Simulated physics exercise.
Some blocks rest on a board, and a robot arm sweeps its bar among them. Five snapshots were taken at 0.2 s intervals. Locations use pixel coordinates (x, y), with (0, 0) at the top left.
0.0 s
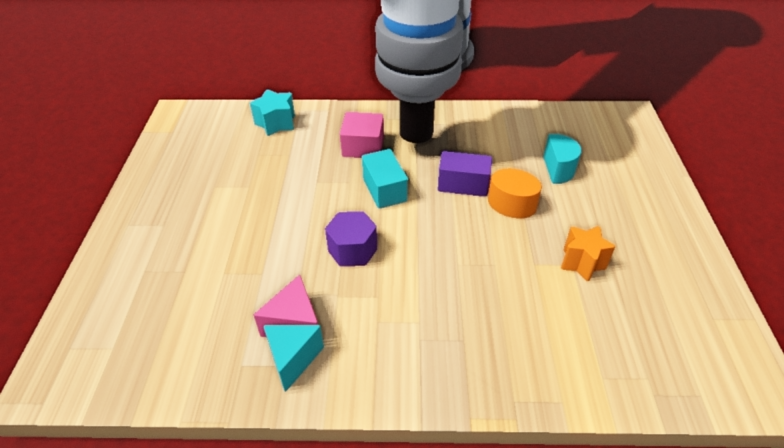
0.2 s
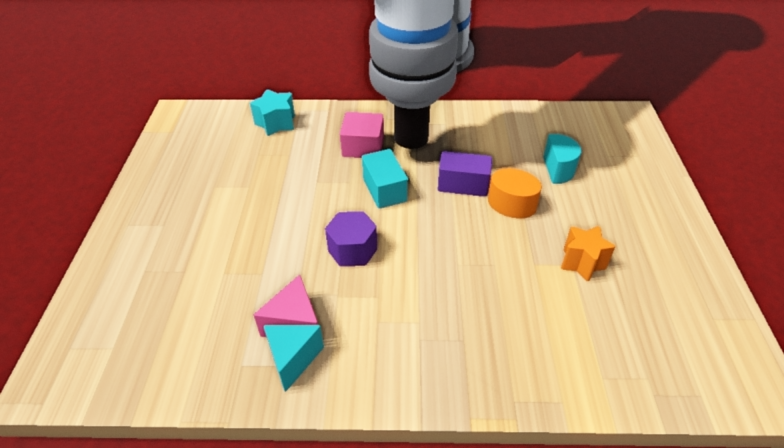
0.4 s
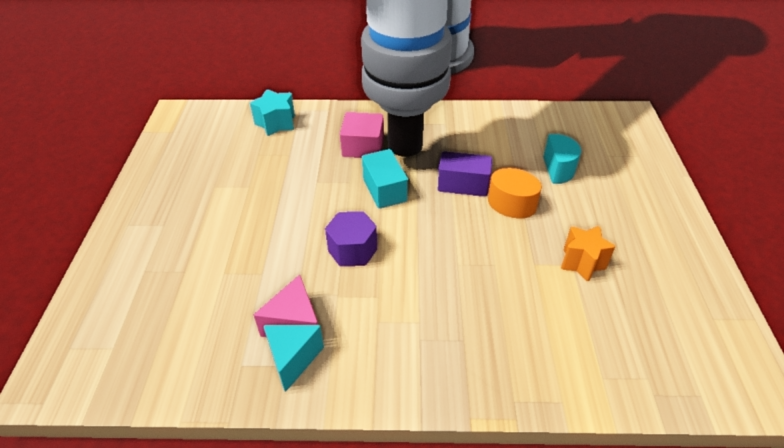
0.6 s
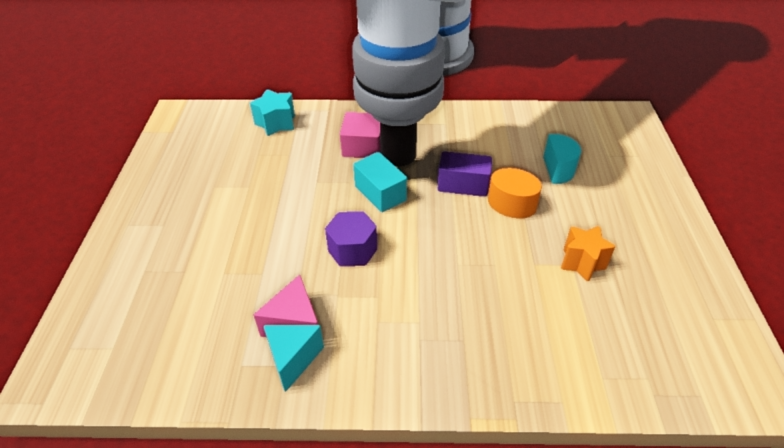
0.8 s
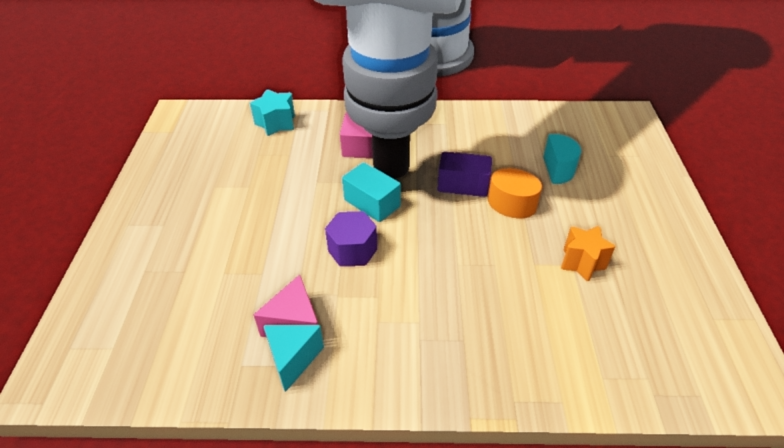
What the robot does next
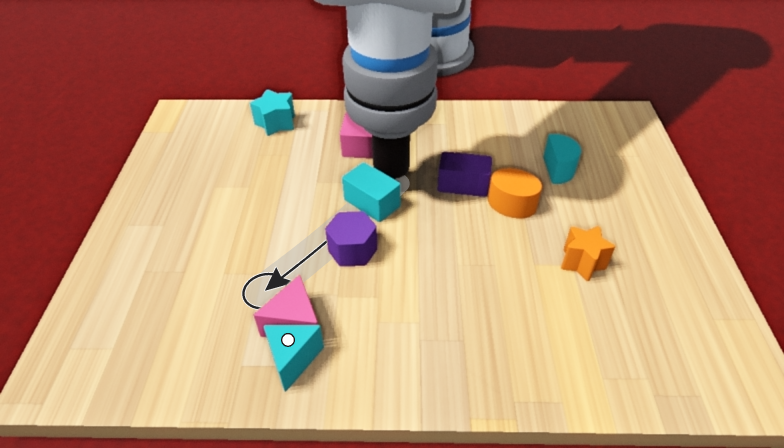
At the start, colourful blocks lie scattered on a wooden board, with a robot arm's dark bar near the far edge, beside a turquoise rectangle. The bar slides a little left and nearer, then nudges the rectangle, turning it and pushing it slightly toward the purple hexagon, while the other blocks stay put.
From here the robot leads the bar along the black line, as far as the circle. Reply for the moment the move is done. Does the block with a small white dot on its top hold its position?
No, it doesn't check out.
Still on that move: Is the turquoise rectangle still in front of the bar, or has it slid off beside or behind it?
It ends up beside or behind the bar.
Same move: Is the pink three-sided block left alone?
No, that is not what happens.
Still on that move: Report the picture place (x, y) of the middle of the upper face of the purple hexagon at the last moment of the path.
I predict (338, 301).
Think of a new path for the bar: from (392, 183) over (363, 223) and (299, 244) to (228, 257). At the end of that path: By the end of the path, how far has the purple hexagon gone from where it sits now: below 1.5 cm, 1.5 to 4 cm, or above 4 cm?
It travels more than 4 cm.
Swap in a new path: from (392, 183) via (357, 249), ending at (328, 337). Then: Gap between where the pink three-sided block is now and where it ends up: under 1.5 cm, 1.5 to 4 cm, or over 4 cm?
Verdict: More than 4 cm.
The line goes from (392, 183) to (265, 291); the dot is on the turquoise three-sided block.
On the path given first. One third of the way, bar at (355, 200); purple hexagon at (342, 249); turquoise rectangle at (341, 219), turned 40° anticlockwise.
Two thirds of the way, bar at (311, 236); pink three-sided block at (289, 309); purple hexagon at (334, 290), turned 20° anticlockwise; turquoise rectangle at (312, 260), turned 65° anticlockwise.
At the end, bar at (261, 275); turquoise three-sided block at (282, 364), turned 15° clockwise; pink three-sided block at (290, 329); purple hexagon at (338, 301), turned 35° anticlockwise; turquoise rectangle at (303, 278), turned 90° anticlockwise.
